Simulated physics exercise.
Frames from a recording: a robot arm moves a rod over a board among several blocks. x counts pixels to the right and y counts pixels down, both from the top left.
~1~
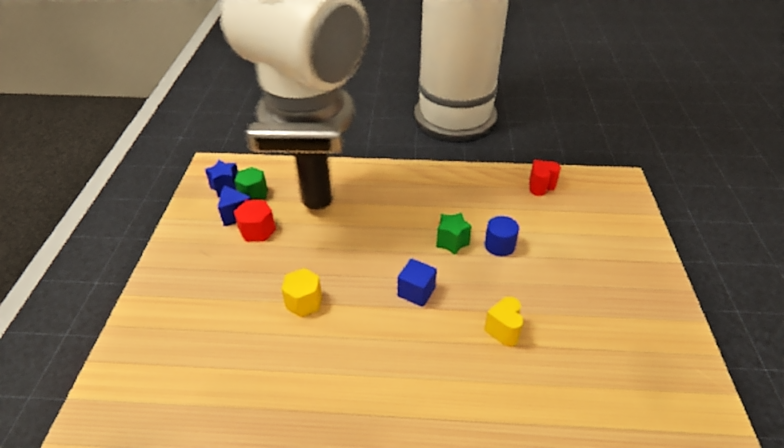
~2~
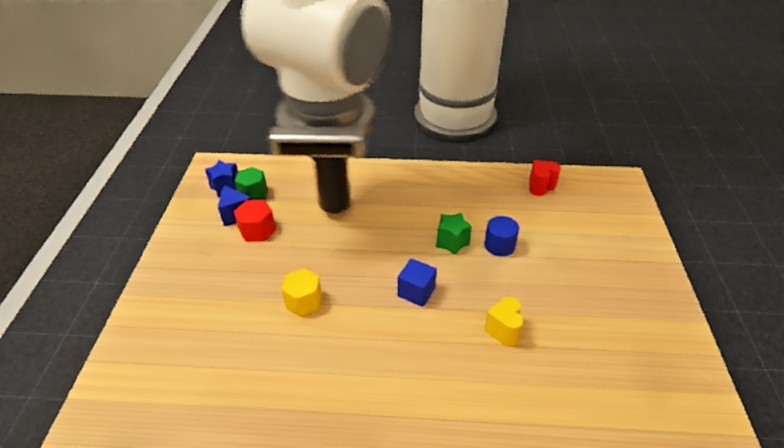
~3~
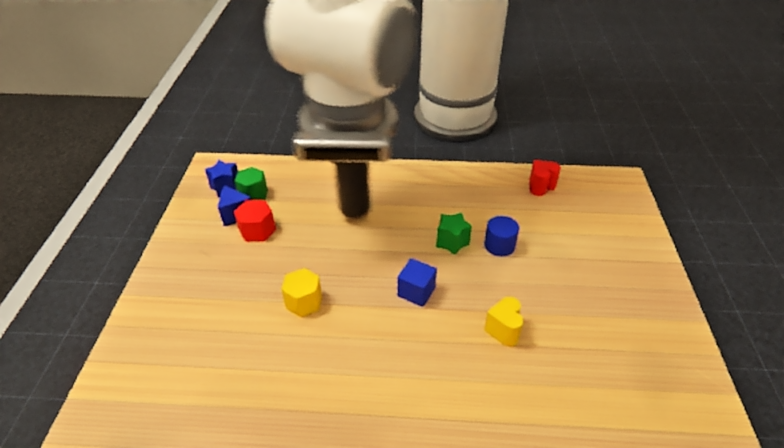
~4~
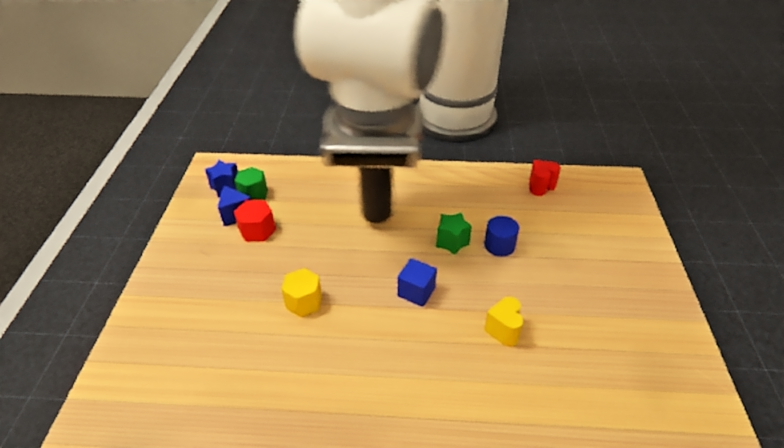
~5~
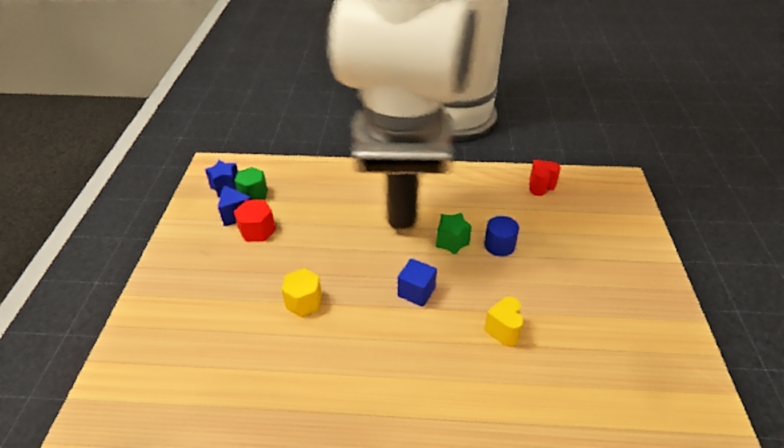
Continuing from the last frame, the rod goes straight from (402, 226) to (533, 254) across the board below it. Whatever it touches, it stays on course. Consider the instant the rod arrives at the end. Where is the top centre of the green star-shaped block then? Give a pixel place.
It will end up at (567, 248).
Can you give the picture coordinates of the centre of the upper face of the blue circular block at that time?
Somewhere near (598, 246).
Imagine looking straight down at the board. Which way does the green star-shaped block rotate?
Prediction: Clockwise.
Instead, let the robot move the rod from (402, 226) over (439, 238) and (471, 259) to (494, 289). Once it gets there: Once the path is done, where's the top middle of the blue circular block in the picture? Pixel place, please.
Top centre: (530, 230).
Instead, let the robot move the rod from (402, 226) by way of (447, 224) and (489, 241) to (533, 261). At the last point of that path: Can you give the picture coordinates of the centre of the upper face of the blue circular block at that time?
The middle of the upper face of the blue circular block will lie at about (572, 255) in the picture.
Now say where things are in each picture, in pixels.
In the first picture, rod's lower end (317, 200); blue square (417, 272); green star-shaped block (454, 223); blue circular block (503, 226).
In the second picture, rod (335, 204); blocks still.
In the third picture, rod (355, 209); blocks still.
In the fourth picture, rod (377, 214); blocks still.
In the fifth picture, rod (402, 219); blue square (417, 272); green star-shaped block (454, 223); blue circular block (503, 226).
The first path, step by step. One third of the way, rod (445, 228); green star-shaped block (472, 228), turned 20° clockwise.
Two thirds of the way, rod (489, 238); green star-shaped block (519, 238), turned 25° clockwise; blue circular block (549, 235).
At the end, rod (535, 247); blue square still; green star-shaped block (567, 248), turned 25° clockwise; blue circular block (598, 246).
